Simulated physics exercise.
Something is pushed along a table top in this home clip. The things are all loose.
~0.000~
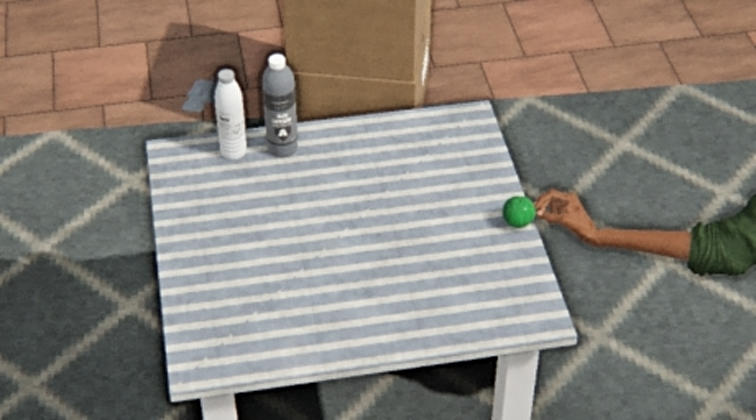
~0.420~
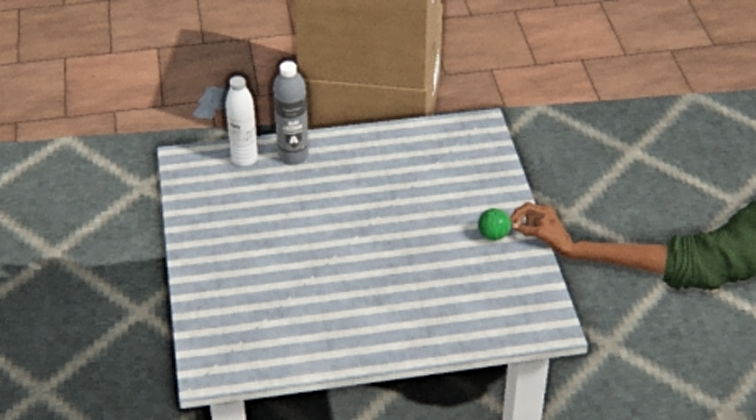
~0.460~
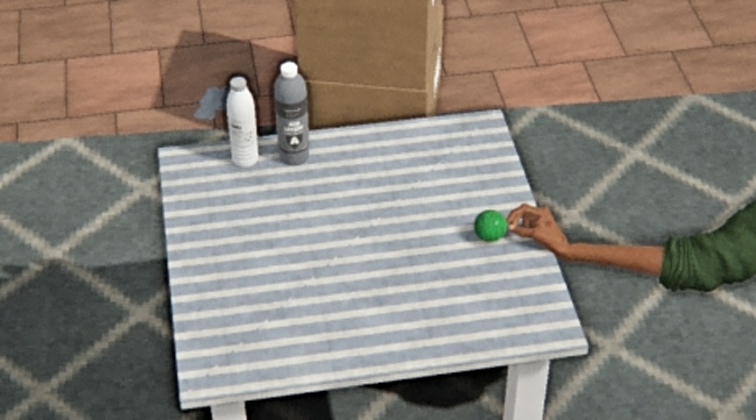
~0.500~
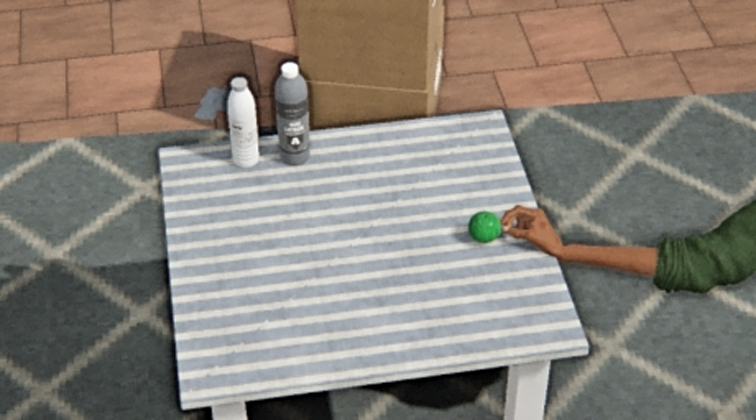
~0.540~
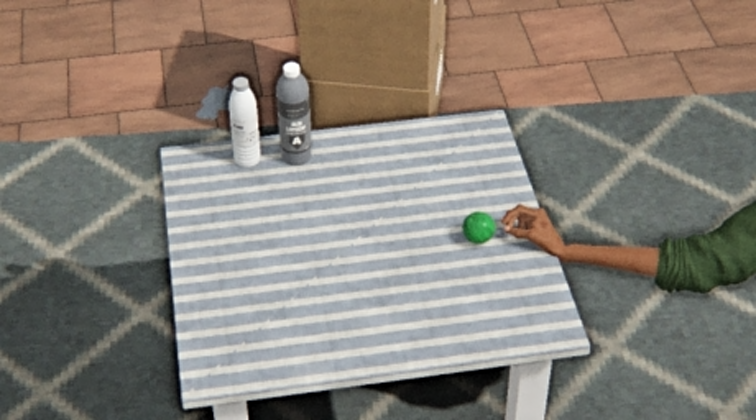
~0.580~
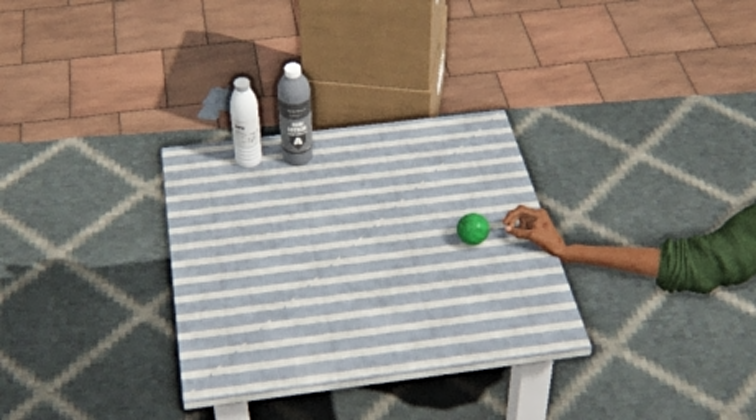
On a striped table top beside a patterned rug, a white bottle and a dark bottle stand near the back edge while a hand at the right holds a small green apple. The hand pushes the apple a short way left, then stays back as the apple moves slightly farther left, leaving a small gap.
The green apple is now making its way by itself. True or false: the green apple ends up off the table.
False.
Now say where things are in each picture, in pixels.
In the first picture, under the hand; green apple (519, 212).
In the second picture, under the hand; green apple (494, 224).
In the third picture, under the hand; green apple (490, 226).
In the fourth picture, green apple (484, 227).
In the fifth picture, green apple (479, 228) moved a little.
In the sixth picture, green apple (473, 229) moved a little.
By 0.78 s, green apple moved about its own width near (444, 232).
By 0.98 s, green apple moved well along near (426, 235).
When it is over (1.6 s), moved from the start, green apple. End places, in pixels of the last picture, green apple near (415, 236).
